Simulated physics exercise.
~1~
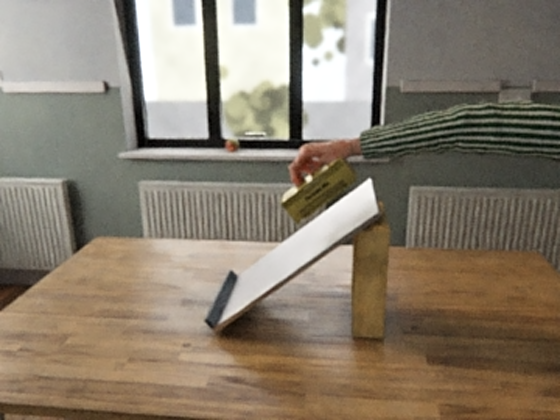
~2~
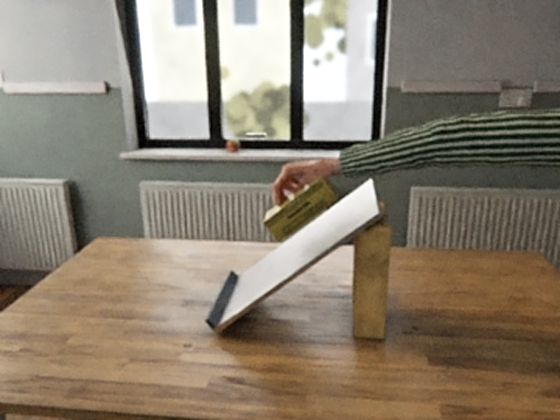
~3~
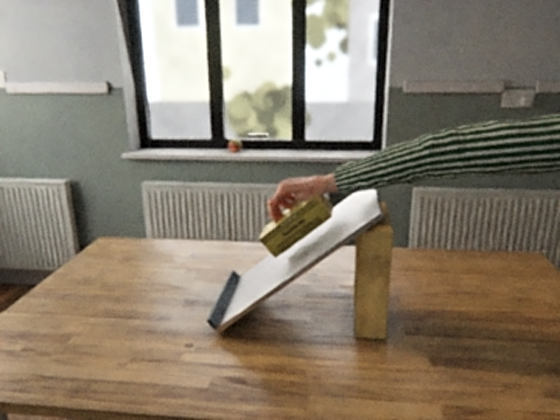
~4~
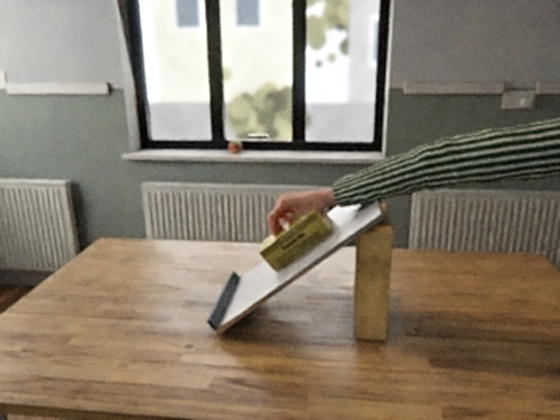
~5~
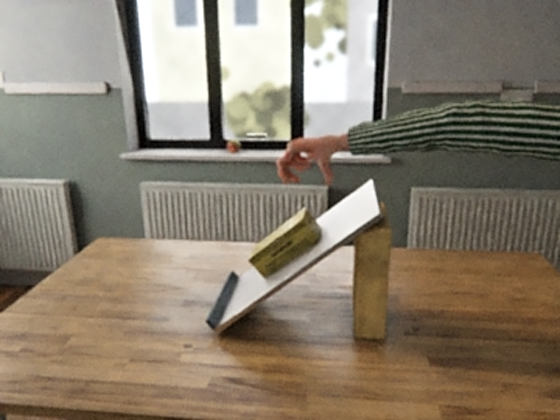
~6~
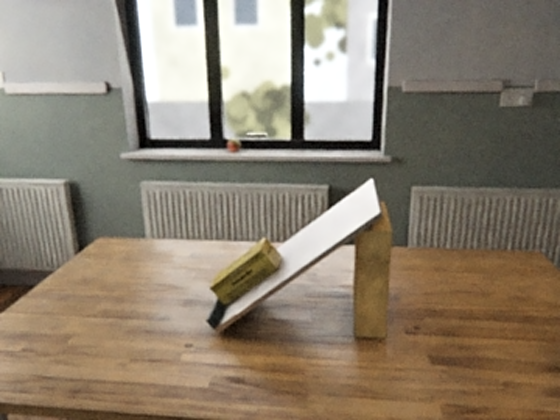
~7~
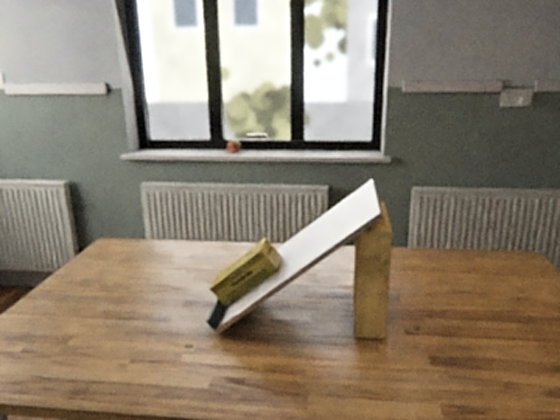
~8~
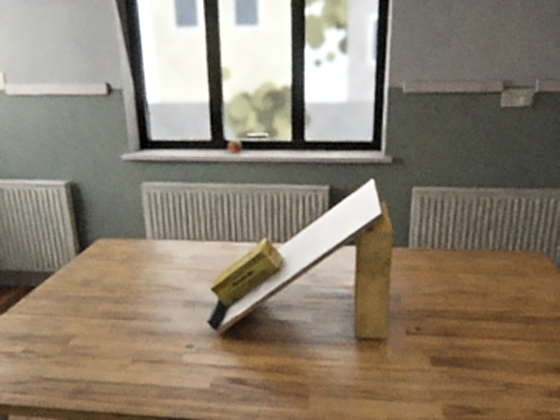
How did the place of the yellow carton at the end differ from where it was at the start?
At the start the yellow carton was held by the hand near the upper part of the sloping board. At the end it was lower and farther left, resting at the bottom of the board against the dark strip.
